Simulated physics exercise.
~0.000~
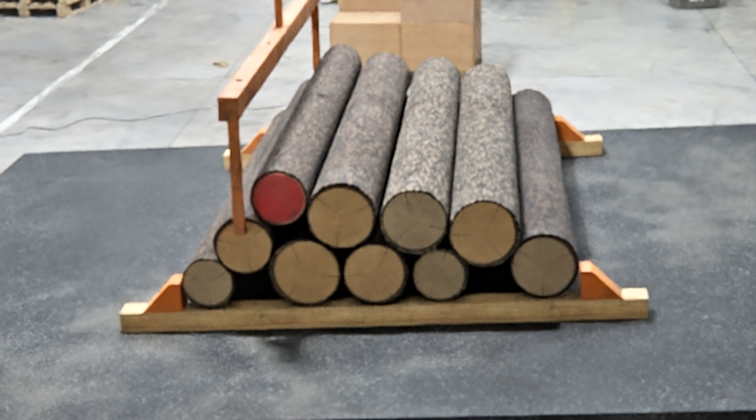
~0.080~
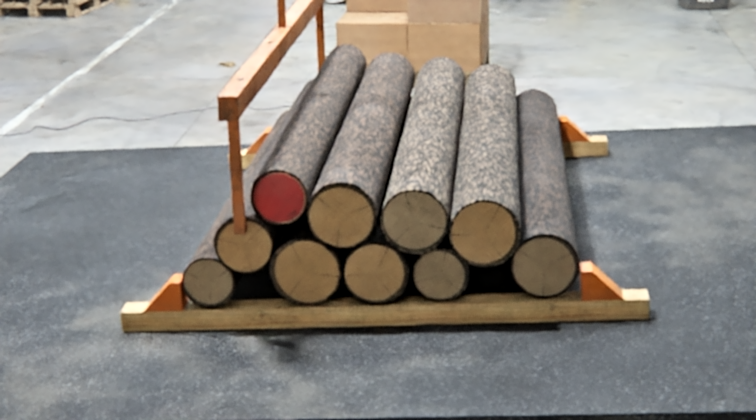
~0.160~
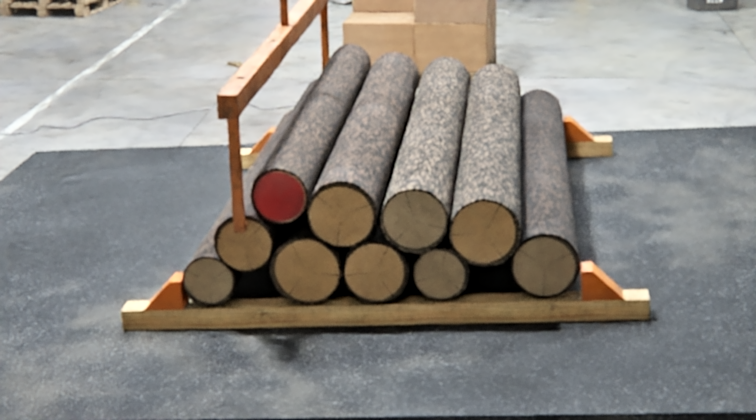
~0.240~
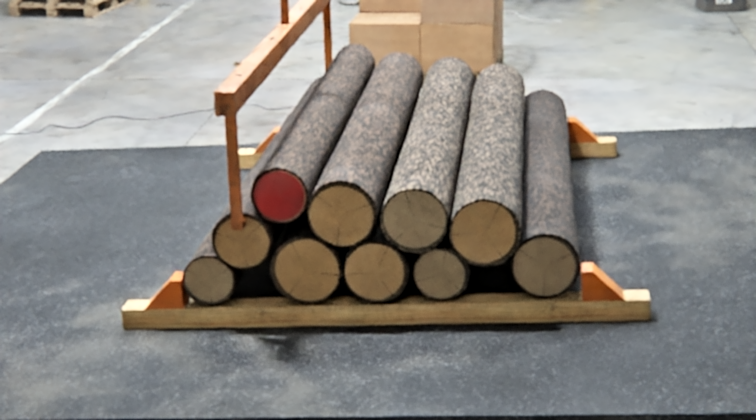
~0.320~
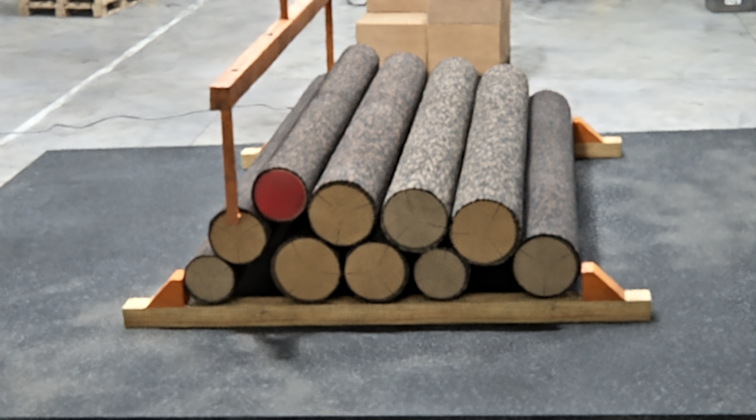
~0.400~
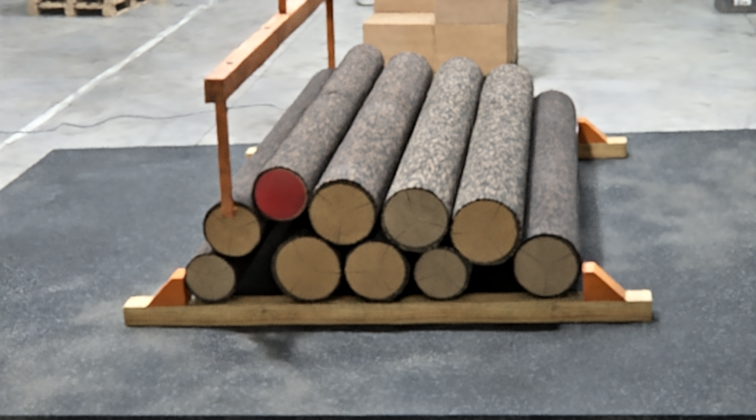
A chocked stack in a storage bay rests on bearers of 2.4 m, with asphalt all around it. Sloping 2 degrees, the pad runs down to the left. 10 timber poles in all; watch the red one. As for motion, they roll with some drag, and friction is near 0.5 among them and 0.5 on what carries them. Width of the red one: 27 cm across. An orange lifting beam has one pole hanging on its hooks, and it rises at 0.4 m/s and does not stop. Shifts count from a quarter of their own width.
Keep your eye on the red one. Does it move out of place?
I'd say red is forced from its spot in the end.
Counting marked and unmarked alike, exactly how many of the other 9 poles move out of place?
The number is 1.
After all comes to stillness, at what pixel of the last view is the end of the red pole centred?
Roughly (246, 242).
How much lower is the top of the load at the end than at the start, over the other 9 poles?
5 cm.
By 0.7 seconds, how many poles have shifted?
Count at that moment: 1.
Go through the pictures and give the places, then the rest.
Red (278, 200); hooked one at (244, 245); the pad slopes 2° down to the left; 5 of the 10 form the bottom row, in the first frame.
Red (278, 199); hooked one at (244, 245), in the second frame.
Red (278, 198); hooked one at (244, 243), in the third frame.
Red (278, 198); hooked one at (242, 241), up 1 cm, in the fourth frame.
Red (279, 197); hooked one at (238, 236), up 3 cm, in the fifth frame.
Red (279, 196); hooked one at (233, 229), up 6 cm, in the sixth frame.
By 0.7 s, red is 4 cm further left and 9 cm lower; 1 out of place.
By 0.9 s, red is 14 cm further left and 18 cm lower; 1 out of place.
Finally (1.2 s), red is 17 cm further left and 23 cm lower; 1 out of place.
